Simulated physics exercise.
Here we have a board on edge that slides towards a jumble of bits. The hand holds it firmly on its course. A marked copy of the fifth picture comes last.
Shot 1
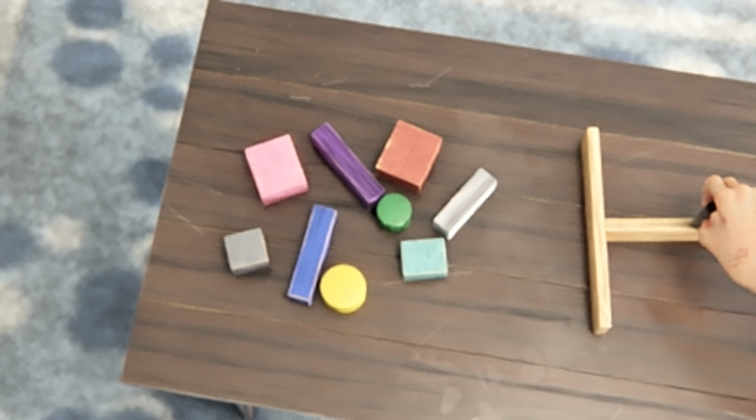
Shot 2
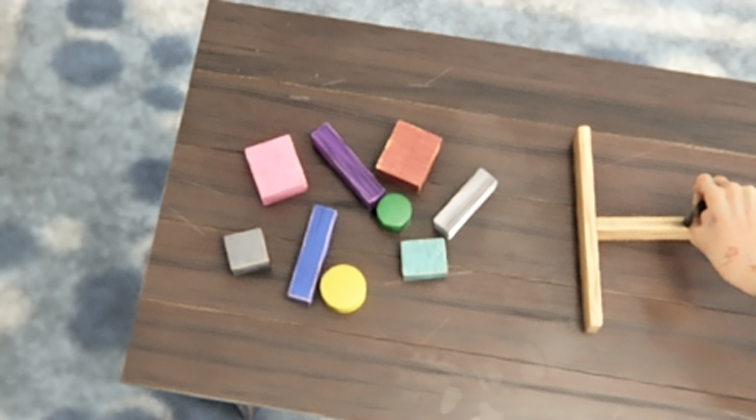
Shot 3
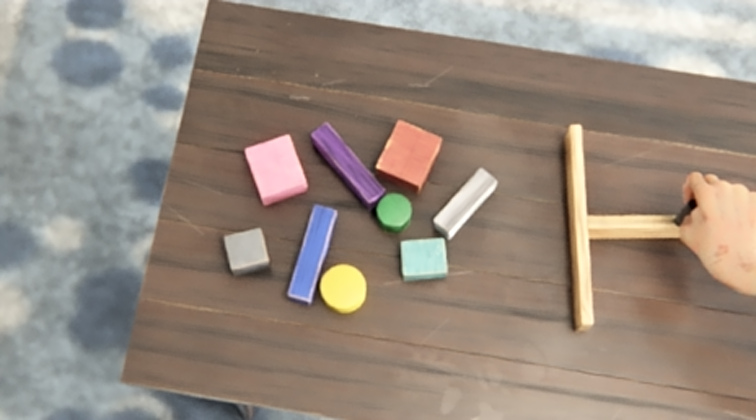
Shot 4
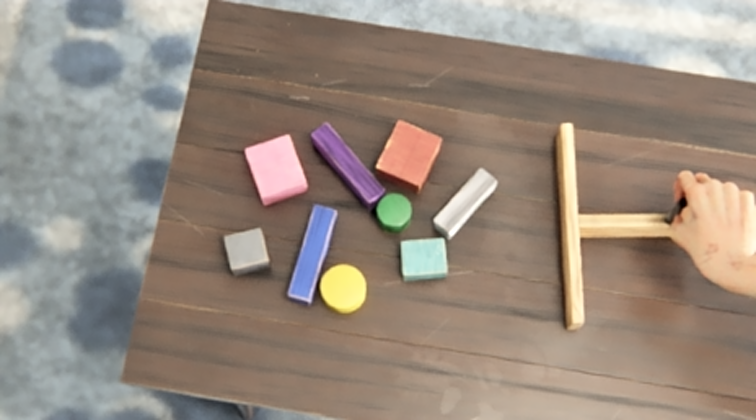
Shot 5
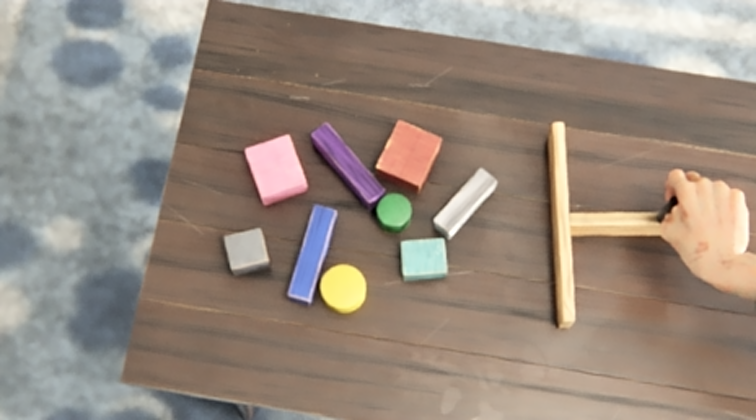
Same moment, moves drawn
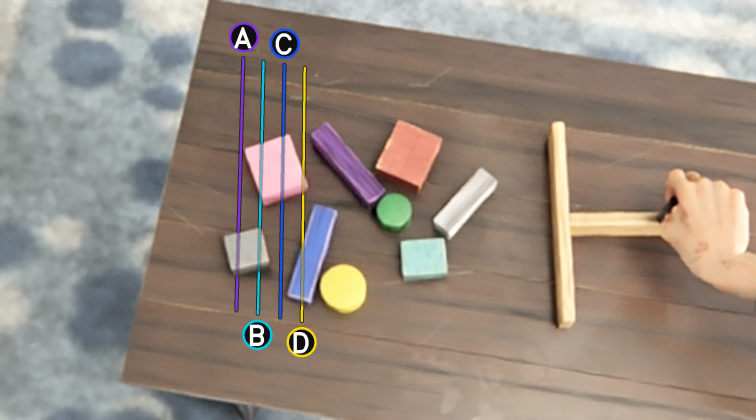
A wooden board on edge, held by a hand at its handle, slides slowly left a short way across a dark table, while the pink, purple, red, green, blue, yellow, grey, silver and teal pieces stay still.
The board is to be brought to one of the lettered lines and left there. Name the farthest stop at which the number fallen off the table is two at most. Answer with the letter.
No third one falls up to A.
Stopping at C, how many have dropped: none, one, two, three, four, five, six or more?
The count is none.
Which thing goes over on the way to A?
It is the pink block.
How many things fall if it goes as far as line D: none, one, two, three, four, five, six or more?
In all, none.
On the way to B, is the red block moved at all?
Yes.
On the marked copy, A at (240, 180); B at (261, 183); C at (282, 187); D at (303, 190).
With A. Early on, board (446, 200); red block (399, 154); turquoise block (419, 258).
Further on, board (331, 182); pink block (240, 182); grey block (234, 253).
At the end, board (241, 168); pink block over the edge; purple stick (173, 143); one fallen.
As for the rest, B is within the limit but short; C is within the limit but short; D is within the limit but short.
